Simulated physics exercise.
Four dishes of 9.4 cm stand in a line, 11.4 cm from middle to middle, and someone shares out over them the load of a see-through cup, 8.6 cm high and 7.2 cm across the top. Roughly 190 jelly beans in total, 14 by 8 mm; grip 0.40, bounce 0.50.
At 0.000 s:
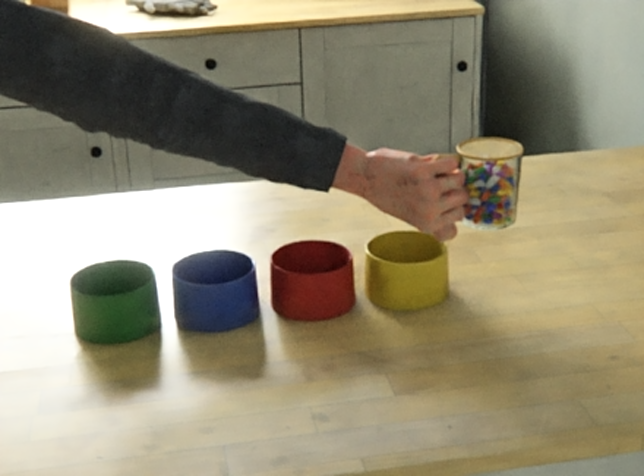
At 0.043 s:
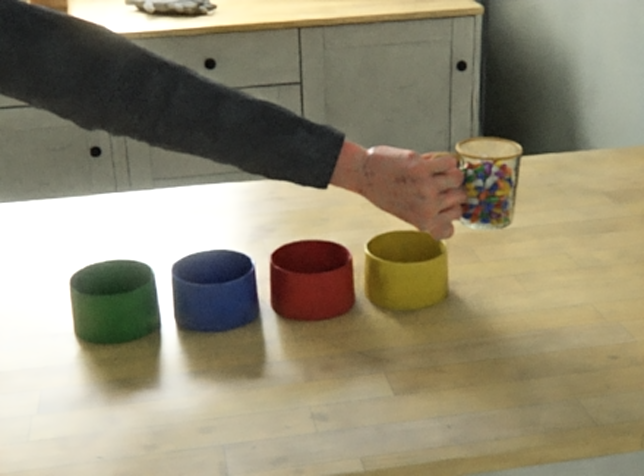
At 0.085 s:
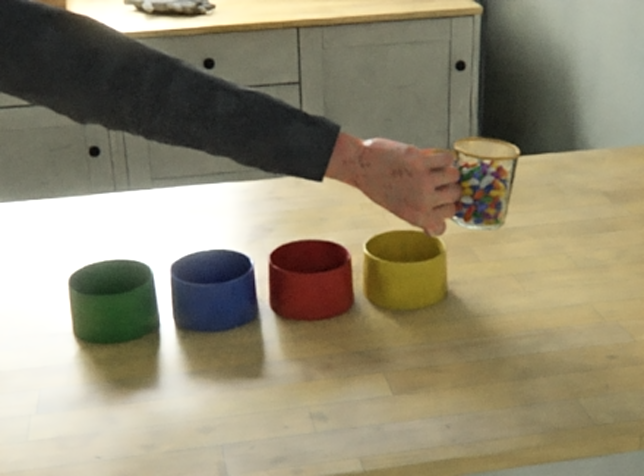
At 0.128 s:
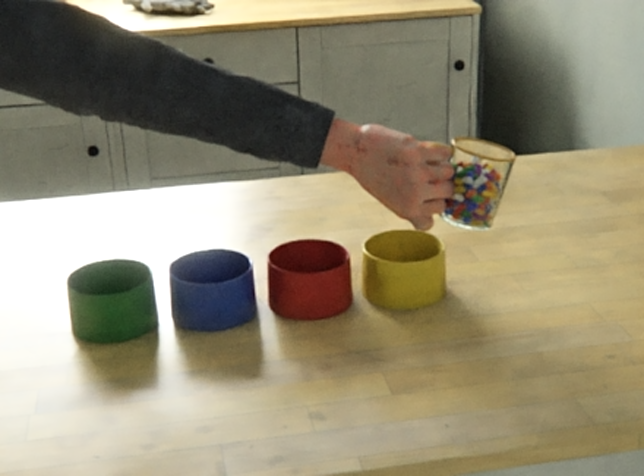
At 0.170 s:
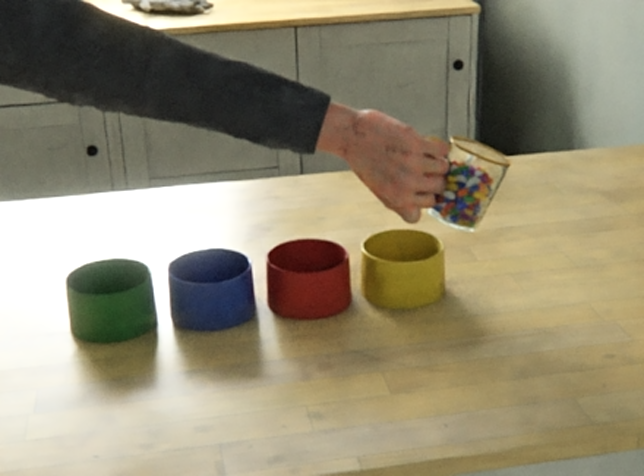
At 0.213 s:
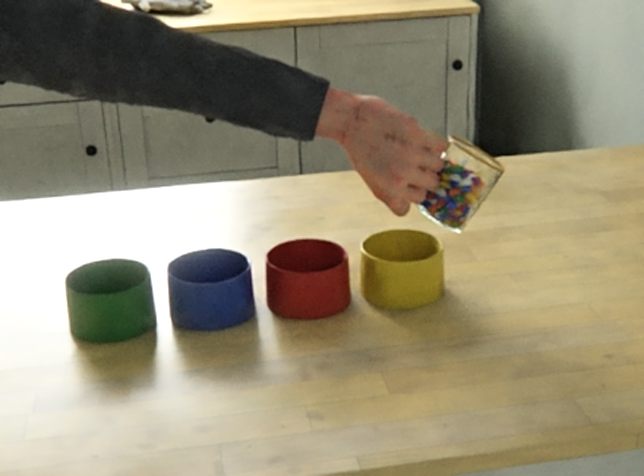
A hand held a clear cup of colourful little pieces beside a row of green, blue, red and yellow dishes, then moved it slightly left while gradually tilting it to the right.
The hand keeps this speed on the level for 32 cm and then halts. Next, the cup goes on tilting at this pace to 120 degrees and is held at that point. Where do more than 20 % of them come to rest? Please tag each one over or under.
Red - under; blue - under; green - under; yellow - over; counter - under.
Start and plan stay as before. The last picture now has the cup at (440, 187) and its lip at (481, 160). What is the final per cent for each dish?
The red dish keeps 10, the blue dish 40, the green dish 0 and the yellow dish 0.
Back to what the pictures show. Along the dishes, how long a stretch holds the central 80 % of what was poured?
6 centimetres.
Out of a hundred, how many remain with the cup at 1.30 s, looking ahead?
Roughly 0 percent.
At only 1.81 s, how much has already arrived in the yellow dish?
Close to 90 percent of the load.
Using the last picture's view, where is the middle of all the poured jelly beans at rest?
Roughly pixel (397, 276).
After 0.87 s, tilt 120 degrees; cup holds 20 %, yellow 80 %.
After 1.30 s, tilt 120 degrees; cup holds 0 %, yellow 90 %.
After 1.81 s, tilt 120 degrees; cup holds 0 %, yellow 90 %.
In the end, at 2.1 s, red 0 %, blue 0 %, green 0 %, yellow 90 %, counter 10 %.
